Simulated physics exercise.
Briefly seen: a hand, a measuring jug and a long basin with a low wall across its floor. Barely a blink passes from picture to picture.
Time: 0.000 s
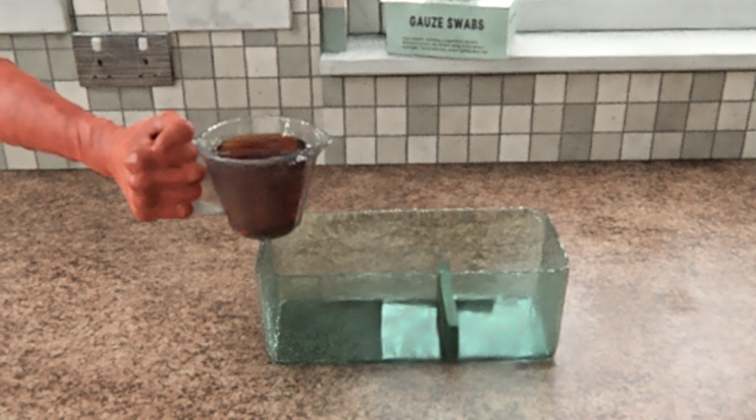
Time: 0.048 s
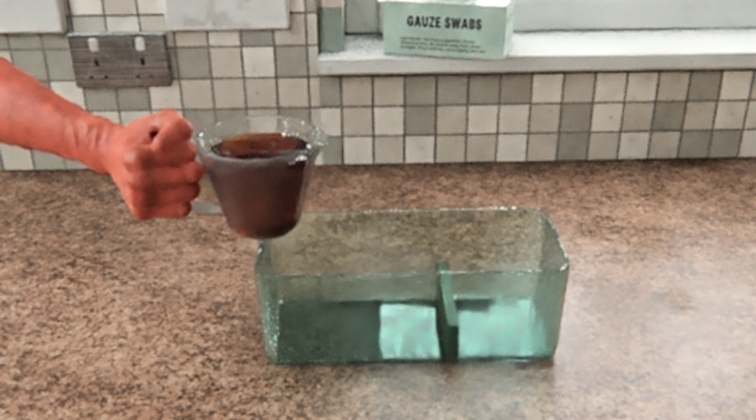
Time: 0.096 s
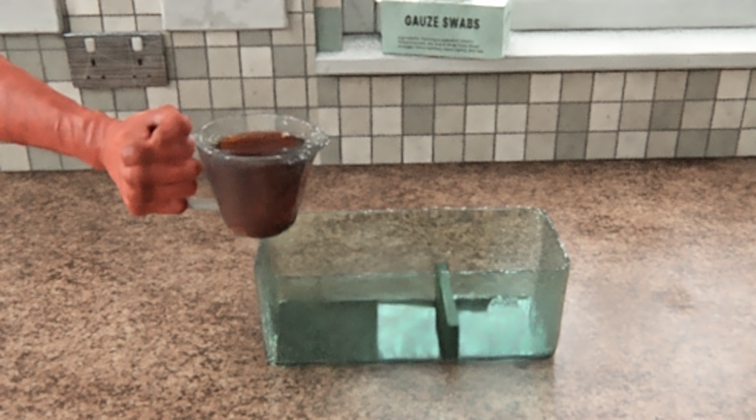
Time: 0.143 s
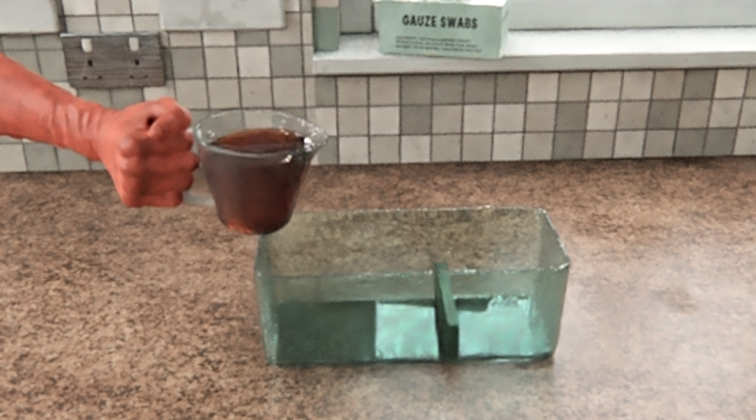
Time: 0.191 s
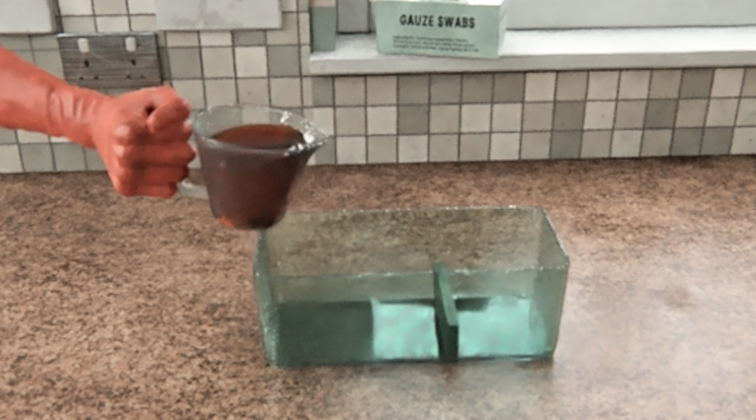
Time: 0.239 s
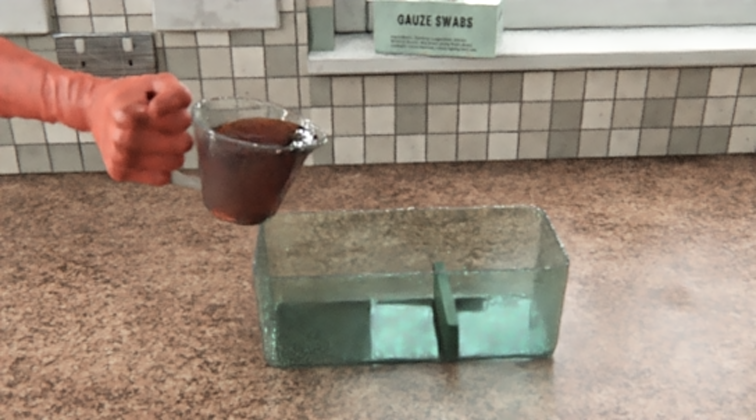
On a speckled countertop by a tiled wall, a reddish hand held a clear measuring jug of dark tea above the left end of a long glass basin and slowly tilted it slightly to the right.
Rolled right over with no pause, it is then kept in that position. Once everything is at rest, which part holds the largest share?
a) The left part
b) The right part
The left part.
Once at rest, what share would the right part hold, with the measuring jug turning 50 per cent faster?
It comes to near 10 per cent.
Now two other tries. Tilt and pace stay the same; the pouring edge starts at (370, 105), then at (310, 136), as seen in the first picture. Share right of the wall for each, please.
About 85 % the first time, about 5 % the second.
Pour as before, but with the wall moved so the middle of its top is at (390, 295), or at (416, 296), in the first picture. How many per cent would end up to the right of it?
Try one about 90 %, try two about 75 %.
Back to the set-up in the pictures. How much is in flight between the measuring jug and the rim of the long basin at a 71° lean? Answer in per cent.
Estimated at 30 per cent or so.
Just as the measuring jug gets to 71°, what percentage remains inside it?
Remaining fraction: Approx. 65 %.
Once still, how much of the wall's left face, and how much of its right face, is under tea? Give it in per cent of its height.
The left reaches some 40 %, the right about 0 %.
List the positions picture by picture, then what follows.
It leans 0°; its right rim is at (331, 139); the tea meets the walls at (208, 150) and (316, 149); the long basin's rim runs from (262, 244) to (558, 239); the wall's top is at (448, 293), in the first frame.
It leans 1°; its right rim is at (330, 139); the tea meets the walls at (206, 151) and (315, 148), in the second frame.
It leans 2°; its right rim is at (329, 138); the tea meets the walls at (205, 149) and (314, 146), in the third frame.
It leans 5°; its right rim is at (329, 138); the tea meets the walls at (205, 147) and (315, 142), in the fourth frame.
It leans 9°; its right rim is at (328, 138); the tea meets the walls at (203, 142) and (316, 139), in the fifth frame.
It leans 14°; its right rim is at (327, 138); the tea meets the walls at (201, 136) and (318, 136), in the sixth frame.
Then, 0.61 s in, the tilt is 71° and 64 per cent is still to pour, 8 is left of the wall and 0 right of it.
Then, 0.89 s in, the tilt is 100° and 8 per cent is still to pour, 64 is left of the wall and 3 right of it.
Then, 1.18 s in, the tilt is 103° and 0 per cent is still to pour, 91 is left of the wall and 5 right of it.
Then, 1.49 s in, the tilt is 103° and 0 per cent is still to pour, 91 is left of the wall and 6 right of it.
Finally, 91 per cent lies left of the wall, 6 right of it and 3 outside.
